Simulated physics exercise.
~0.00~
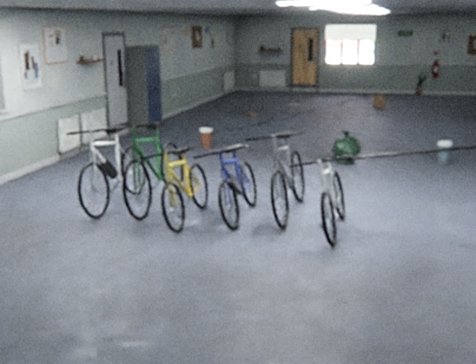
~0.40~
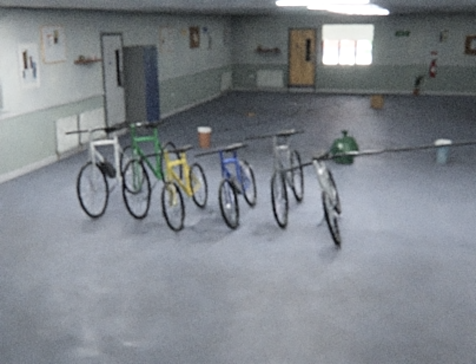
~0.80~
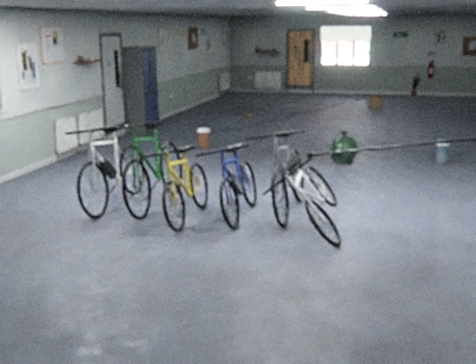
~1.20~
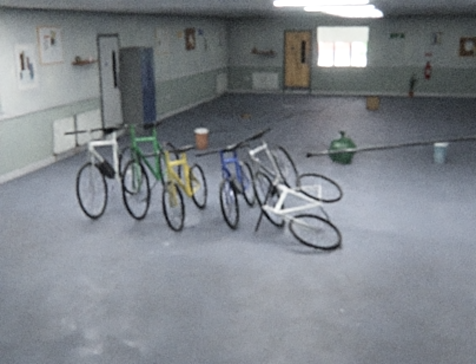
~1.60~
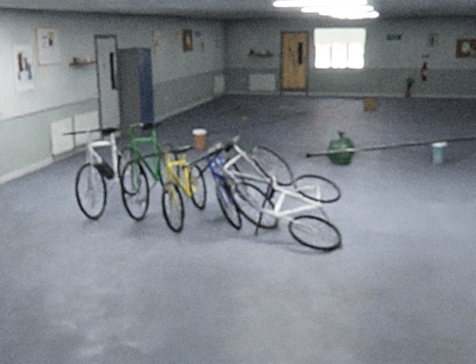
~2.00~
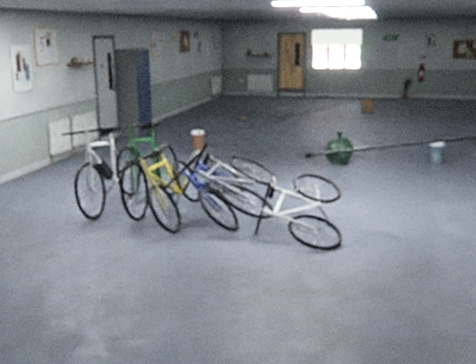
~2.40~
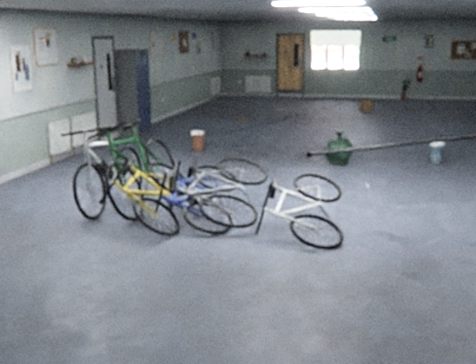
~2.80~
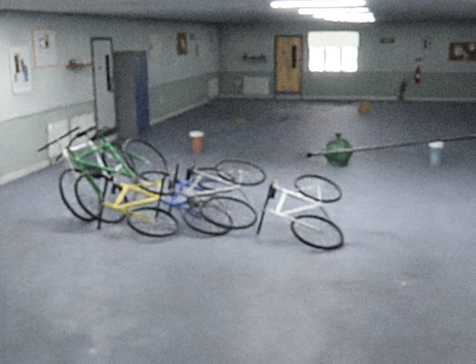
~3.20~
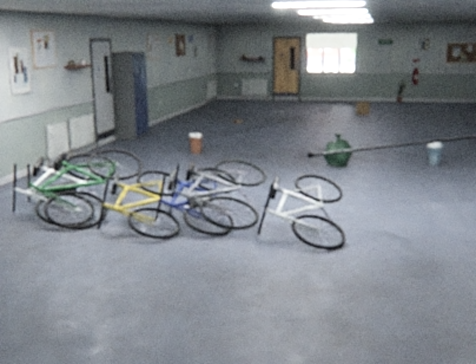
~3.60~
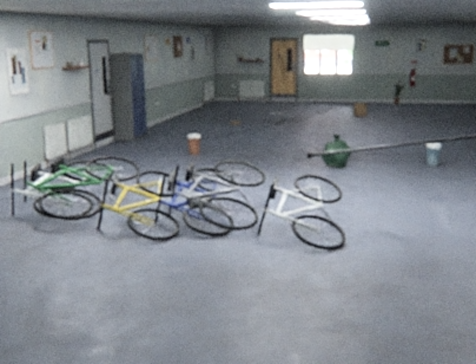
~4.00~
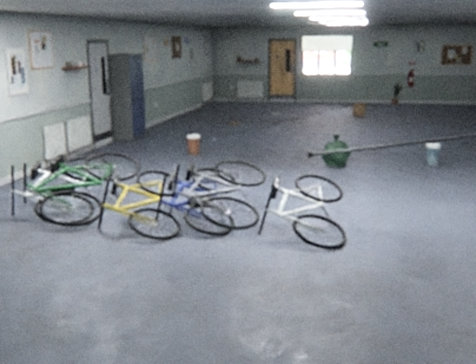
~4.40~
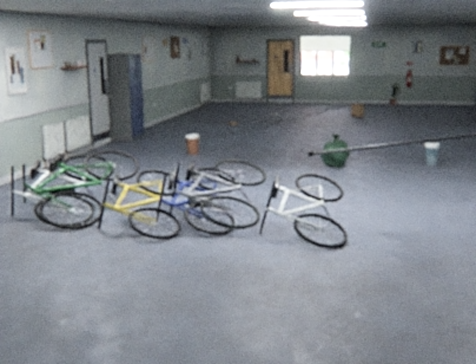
A row of six parked bicycles toppled one after another in a big, empty room after a long pole nudged the nearest white one, the fall spreading left through the blue, yellow and green bikes until all lay on the floor.
